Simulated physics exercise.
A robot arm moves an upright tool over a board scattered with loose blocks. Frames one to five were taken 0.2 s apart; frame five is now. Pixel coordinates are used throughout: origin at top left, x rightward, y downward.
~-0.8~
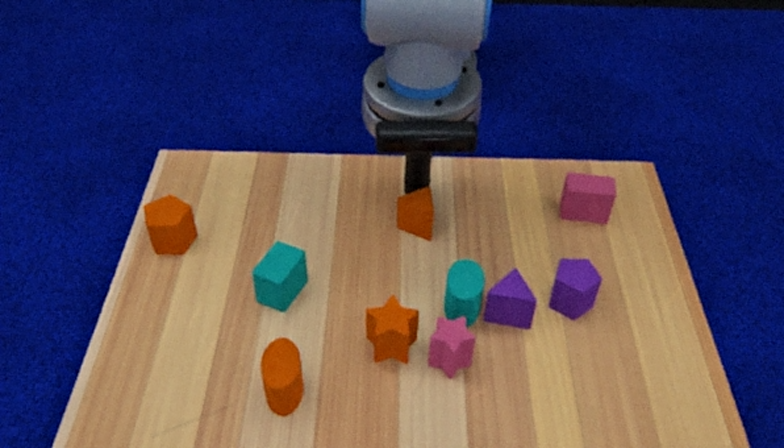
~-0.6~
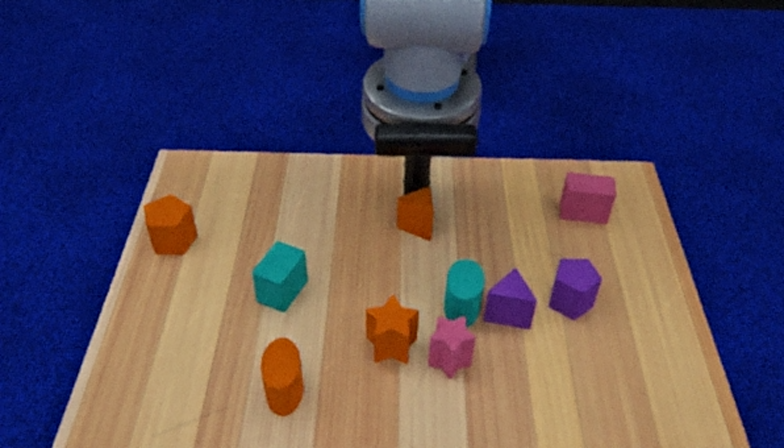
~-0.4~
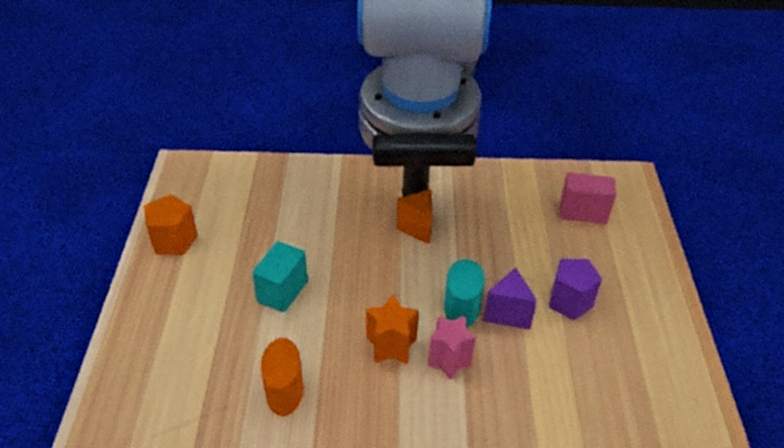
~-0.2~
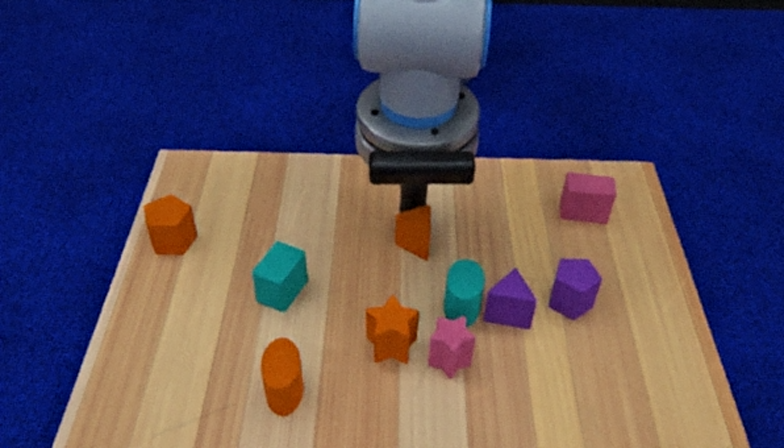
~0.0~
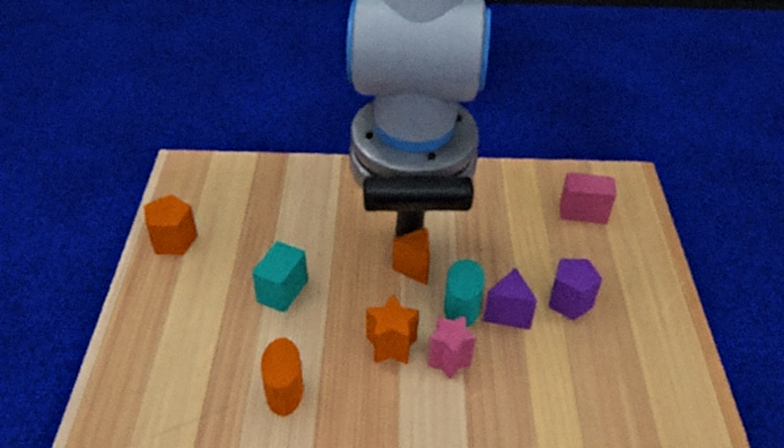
Robot arm lowering its black tool toward the viewer, pushing an orange three-sided block a short way down the wooden board.
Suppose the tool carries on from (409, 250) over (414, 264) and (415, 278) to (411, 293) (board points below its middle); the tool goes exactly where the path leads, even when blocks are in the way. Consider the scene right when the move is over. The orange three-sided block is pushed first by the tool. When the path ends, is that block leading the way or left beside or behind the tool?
I predict the tool still has it in front.
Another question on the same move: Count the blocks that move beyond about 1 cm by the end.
By the end of the path, one block has moved more than about a centimetre.
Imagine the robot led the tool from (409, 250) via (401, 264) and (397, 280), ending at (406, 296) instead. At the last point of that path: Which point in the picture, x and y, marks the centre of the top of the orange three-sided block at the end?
Just about (429, 283).
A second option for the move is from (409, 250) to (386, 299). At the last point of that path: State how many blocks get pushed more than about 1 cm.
My guess is one.
What follows on the original path. Halfway along, tool at (416, 264); orange three-sided block at (418, 264), turned 20° clockwise.
At the end, tool at (412, 286); orange three-sided block at (416, 287), turned 15° clockwise; turquoise oval block not moved.
